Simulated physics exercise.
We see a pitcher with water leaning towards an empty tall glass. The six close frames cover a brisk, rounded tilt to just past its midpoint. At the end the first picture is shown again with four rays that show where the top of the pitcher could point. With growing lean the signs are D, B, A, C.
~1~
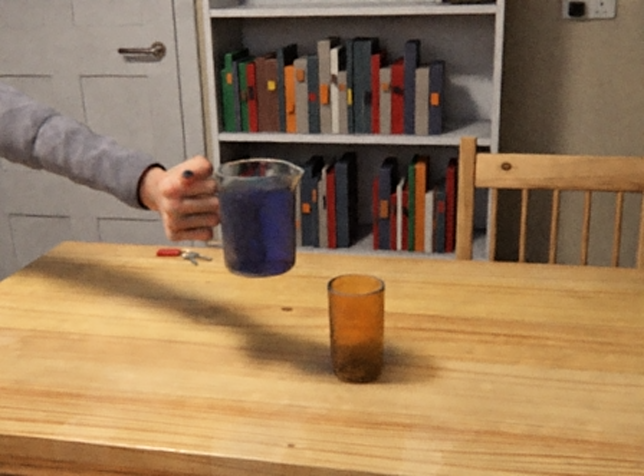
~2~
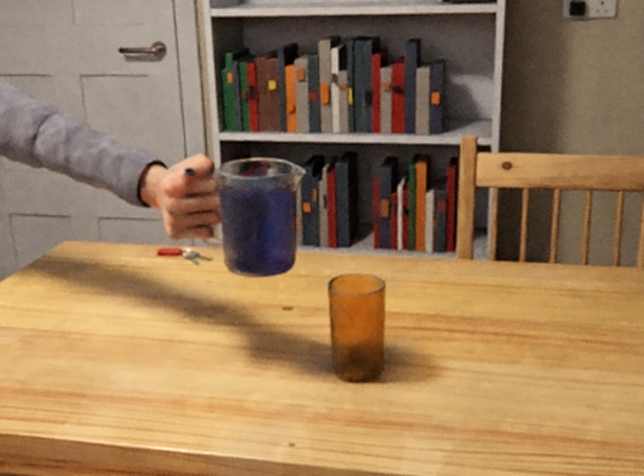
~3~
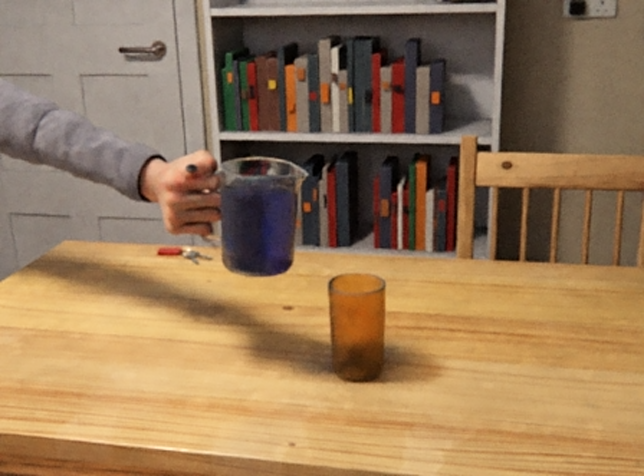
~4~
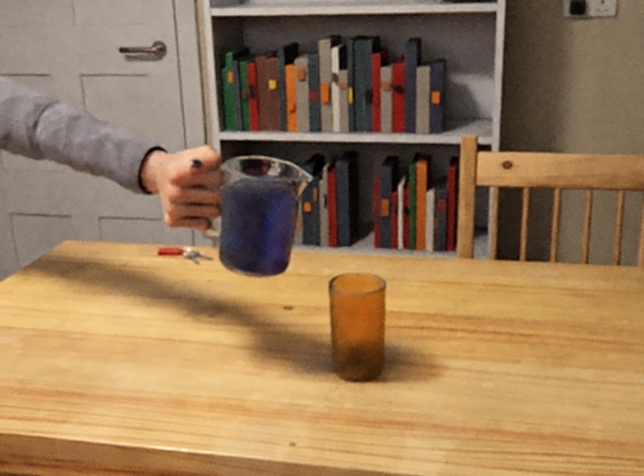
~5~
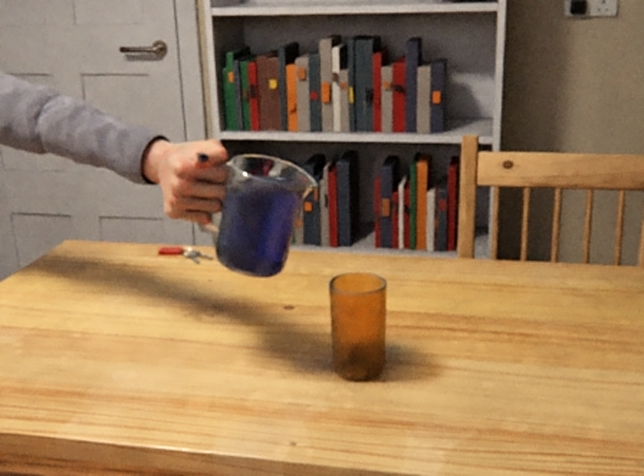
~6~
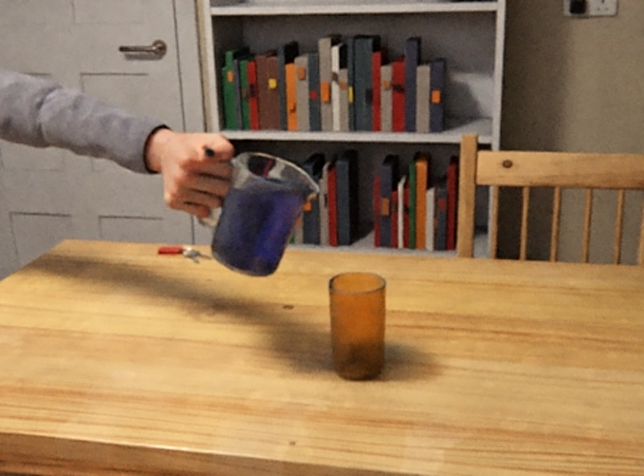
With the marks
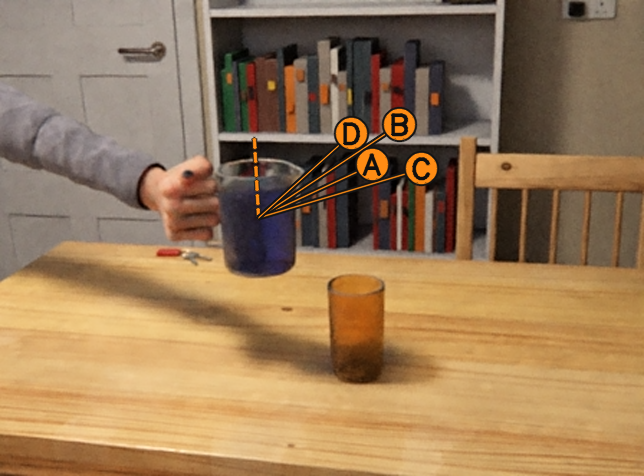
At the start, a hand holds a clear pitcher of dark blue liquid upright above a wooden table, to the left of an empty orange tall glass. The pitcher stays nearly still, then the hand gradually tilts it rightward toward the glass, while the glass stays in place and no liquid leaves the pitcher.
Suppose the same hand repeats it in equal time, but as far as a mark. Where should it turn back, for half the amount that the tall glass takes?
B is best.
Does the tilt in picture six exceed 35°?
No.
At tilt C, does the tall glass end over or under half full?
Over half.
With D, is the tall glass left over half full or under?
Under half.
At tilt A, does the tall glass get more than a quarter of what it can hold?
Yes.
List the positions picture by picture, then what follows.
The first picture shows upright, lip at (302, 172); rim of the tall glass round (356, 284); nothing has left yet.
The second picture shows upright, lip at (303, 172); nothing has left yet.
The third picture shows tipped about 4°, lip at (306, 175); nothing has left yet.
The fourth picture shows tipped about 9°, lip at (310, 179); nothing has left yet.
The fifth picture shows tipped about 15°, lip at (315, 185); nothing has left yet.
The sixth picture shows tipped about 22°, lip at (318, 191); nothing has left yet.
In orange, A at (357, 171); B at (385, 133); C at (405, 173); D at (338, 145).
With A, the tall glass ends with about 66 % of what it can hold.
With B, the tall glass ends with about 47 % of what it can hold.
With C, the tall glass ends with about 88 % of what it can hold.
With D, the tall glass ends with about 31 % of what it can hold.
